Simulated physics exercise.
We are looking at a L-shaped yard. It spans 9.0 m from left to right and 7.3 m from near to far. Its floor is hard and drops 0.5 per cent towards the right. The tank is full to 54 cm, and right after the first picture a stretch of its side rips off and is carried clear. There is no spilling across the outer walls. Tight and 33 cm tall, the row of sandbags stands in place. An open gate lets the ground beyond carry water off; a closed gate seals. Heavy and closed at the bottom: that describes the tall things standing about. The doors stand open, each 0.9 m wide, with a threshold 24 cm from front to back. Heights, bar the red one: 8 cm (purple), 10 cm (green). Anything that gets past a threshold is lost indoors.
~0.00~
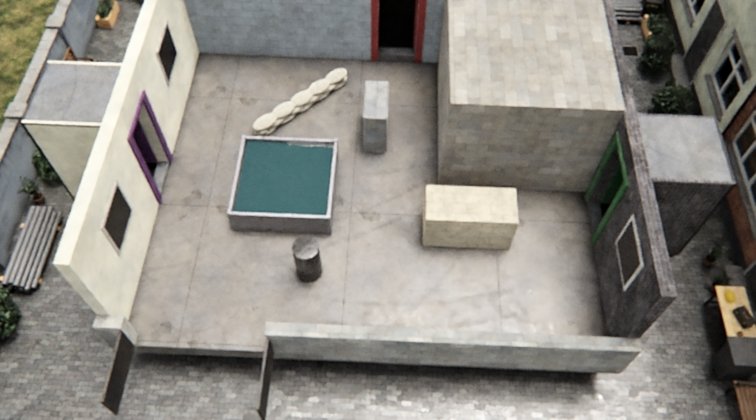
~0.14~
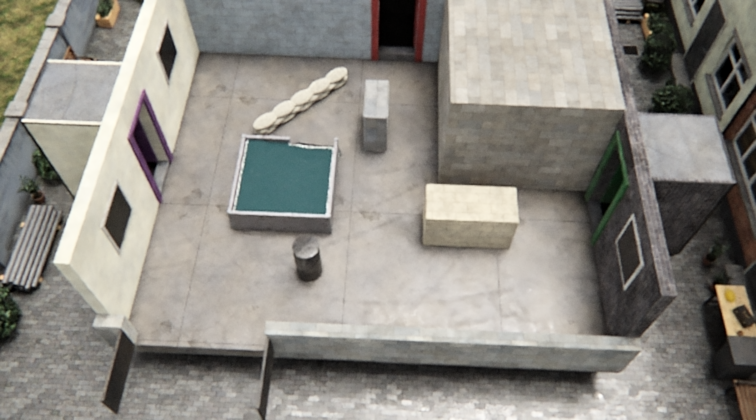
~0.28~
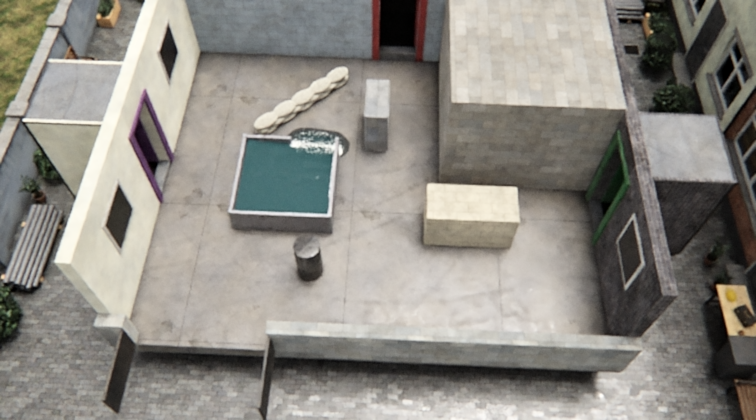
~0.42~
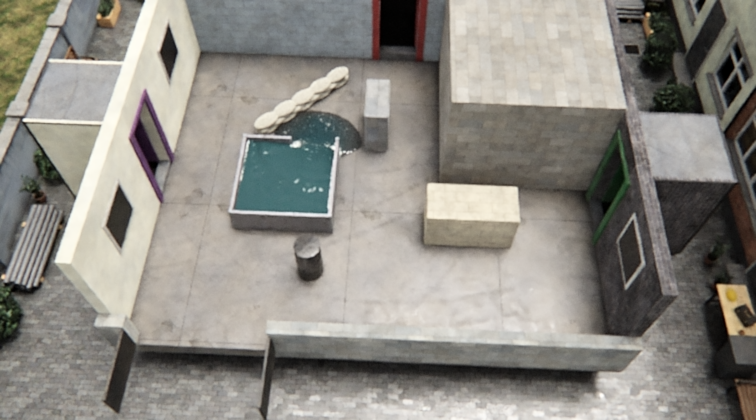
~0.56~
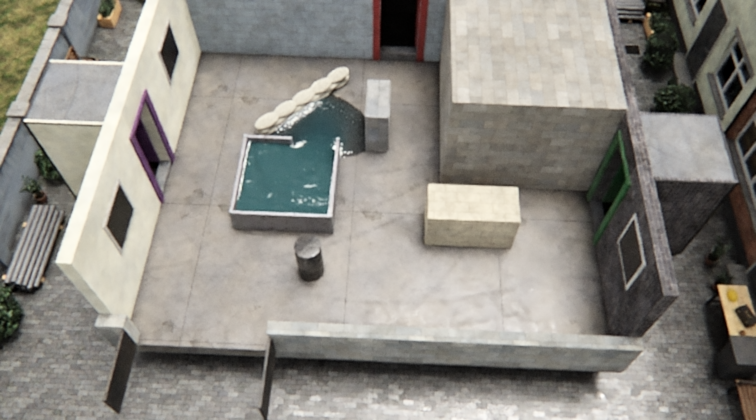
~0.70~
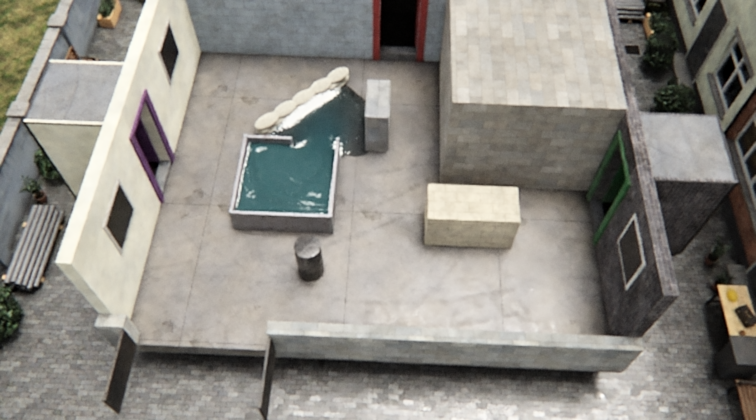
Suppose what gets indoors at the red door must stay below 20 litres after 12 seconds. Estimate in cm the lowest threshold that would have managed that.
A height of about 21 cm would have managed it.
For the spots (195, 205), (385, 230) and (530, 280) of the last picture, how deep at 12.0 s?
Around 2 cm, 4 cm and 2 cm.
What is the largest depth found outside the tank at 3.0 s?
I'd put it near 34 cm.
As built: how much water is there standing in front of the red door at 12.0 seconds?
Lab note: Depth approx. 7.5 cm.
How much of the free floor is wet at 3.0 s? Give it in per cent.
Near 20 per cent is wet.
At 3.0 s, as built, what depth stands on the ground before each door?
Depth at red 23 cm, at purple 0 cm, at green 0 cm.
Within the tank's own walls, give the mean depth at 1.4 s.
Roughly 38 cm.
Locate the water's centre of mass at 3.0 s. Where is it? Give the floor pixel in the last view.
Look at about (332, 140) in the last view.
After 1.4 s water covers 10 % of the floor, deepest (32 cm) near (322, 154); 7 cm at the red door, 0 litres in over its 22 cm threshold.
After 3.0 s water covers 20 % of the floor, deepest (34 cm) near (436, 69); 23 cm at the red door, 12 litres in over its 22 cm threshold.
After 12.0 s water covers 90 % of the floor, deepest (8 cm) near (436, 92); 8 cm at the red door, 16 litres in over its 22 cm threshold.
At the red door as built, the water arrived by 1.4 s and peaked near 27 cm at 2.0 s.
Run again over the same 12 s with other heights there, 32 litres in over 19.5 cm, 3 litres over 26 cm. The limit of 20 litres is kept from about 21 cm up.
